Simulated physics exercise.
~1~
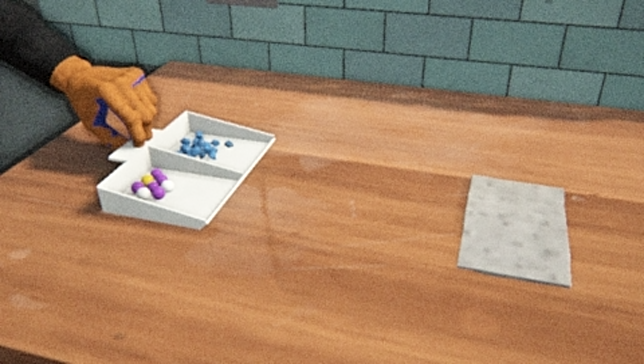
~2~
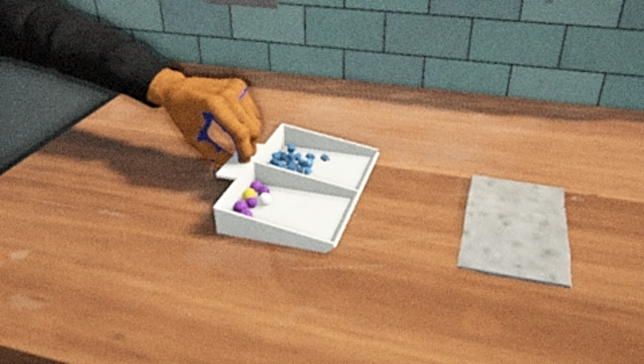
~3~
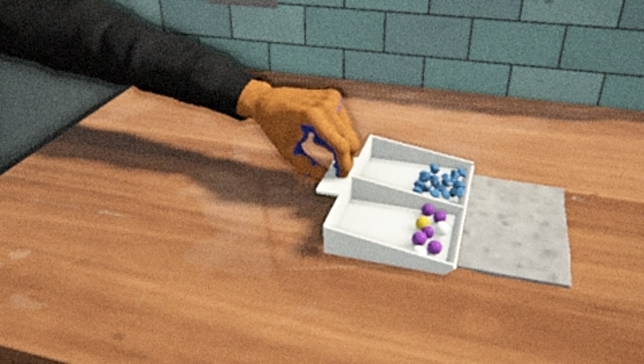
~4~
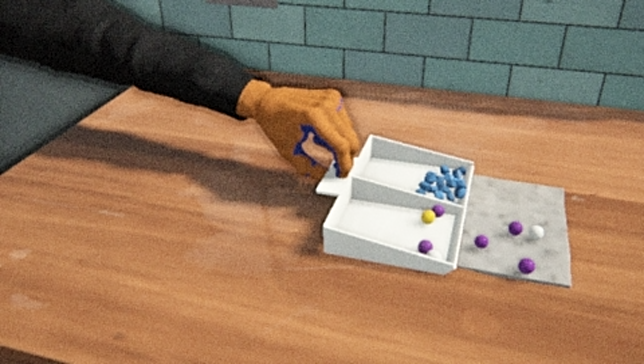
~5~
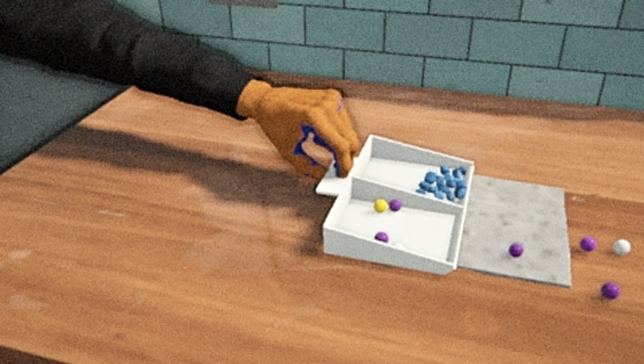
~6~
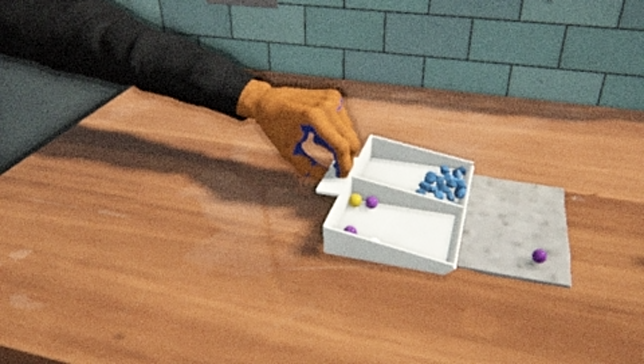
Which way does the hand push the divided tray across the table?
The hand pushes the tray to the right, until it stops at the gray slab.
